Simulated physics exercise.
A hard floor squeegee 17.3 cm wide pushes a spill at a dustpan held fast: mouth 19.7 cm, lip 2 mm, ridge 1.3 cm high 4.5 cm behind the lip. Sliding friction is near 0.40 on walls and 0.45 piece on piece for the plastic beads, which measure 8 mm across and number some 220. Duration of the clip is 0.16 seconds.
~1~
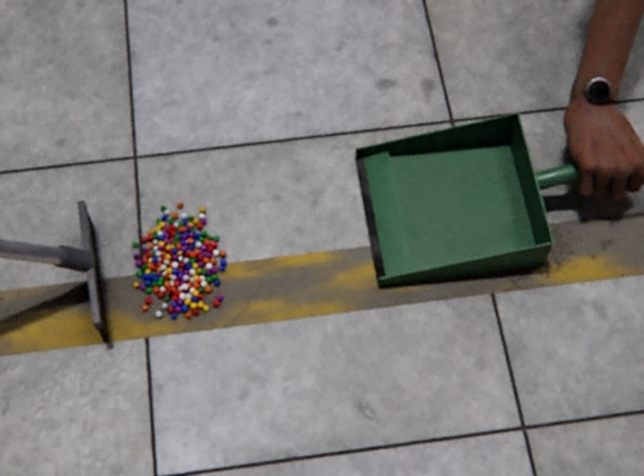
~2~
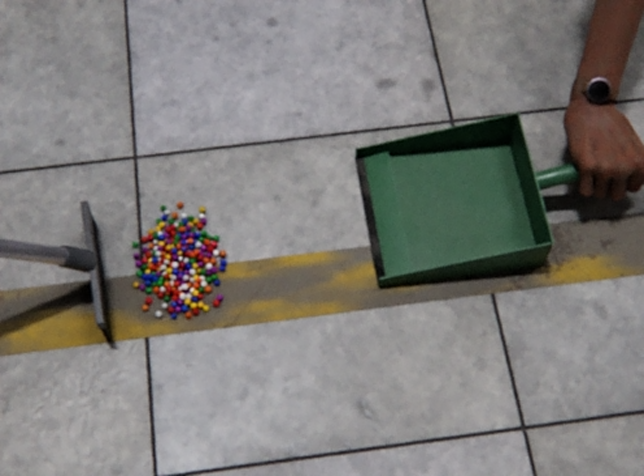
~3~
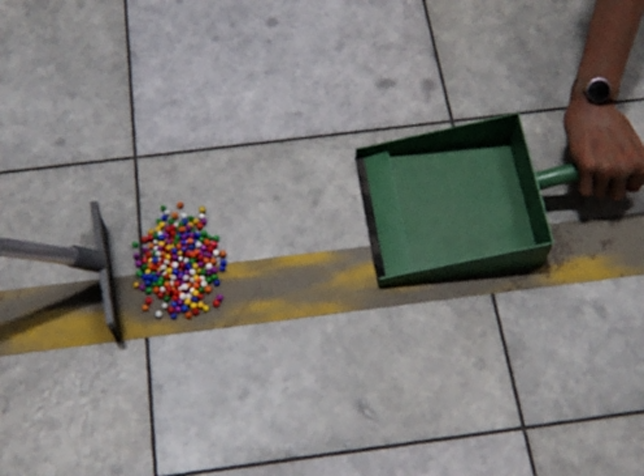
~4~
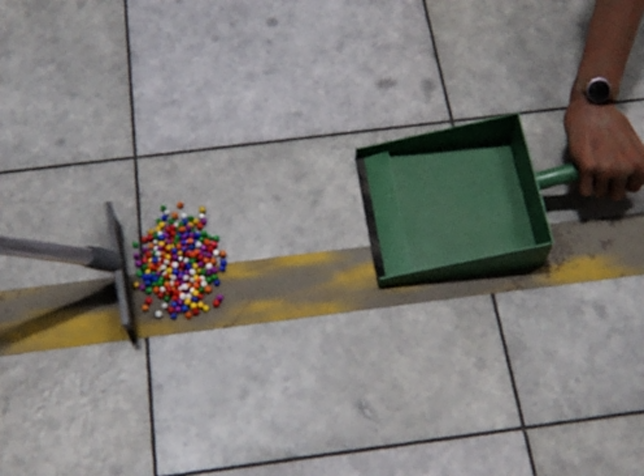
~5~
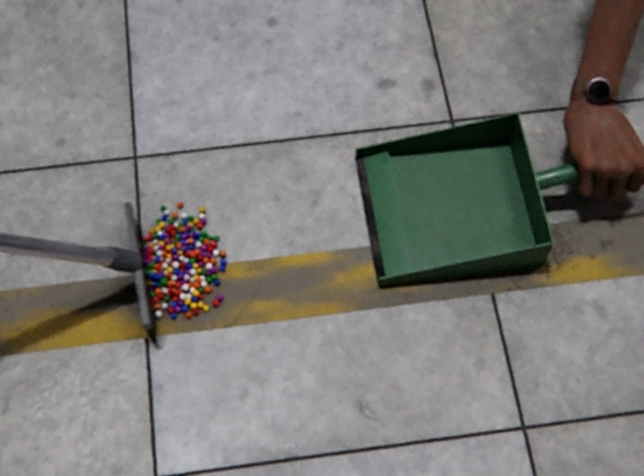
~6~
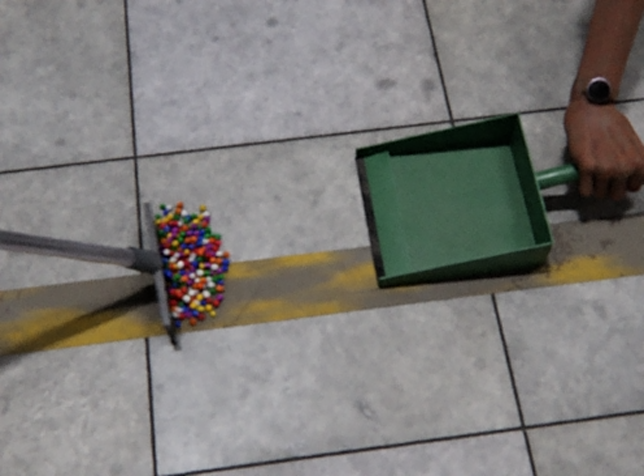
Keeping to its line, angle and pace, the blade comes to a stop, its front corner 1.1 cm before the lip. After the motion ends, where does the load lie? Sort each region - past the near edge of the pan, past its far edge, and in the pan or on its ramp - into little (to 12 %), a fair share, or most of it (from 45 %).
Near side: A fair share, far side: Little, pan: A fair share.
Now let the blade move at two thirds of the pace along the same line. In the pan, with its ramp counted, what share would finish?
It would come to roughly 15 percent.
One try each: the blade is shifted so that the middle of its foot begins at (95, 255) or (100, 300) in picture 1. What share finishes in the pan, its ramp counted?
The two tries give about 30 % and about 10 %.
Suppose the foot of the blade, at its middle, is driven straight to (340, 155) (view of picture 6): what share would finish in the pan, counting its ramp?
Some 25 percent.
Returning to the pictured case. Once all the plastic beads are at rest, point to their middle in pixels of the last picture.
Near (372, 245).
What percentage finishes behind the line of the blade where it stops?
Roughly 20 per cent of it.
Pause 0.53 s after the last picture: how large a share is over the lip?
I'd say some 25 per cent.
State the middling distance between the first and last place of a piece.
About 26 cm.
Then, 0.17 s after the last picture, middle of the blade 15 cm from the lip; 0 % over the lip, far side 0 %, near side 15 %.
Then, 0.29 s after the last picture, middle of the blade 5 cm from the lip; 0 % over the lip, far side 5 %, near side 20 %.
Then, 0.53 s after the last picture, middle of the blade 2 cm from the lip; 25 % over the lip, far side 5 %, near side 25 %.
In the end, near side 25 %, far side 5 %, pan 25 %, in front of the lip or behind the blade 45 %.
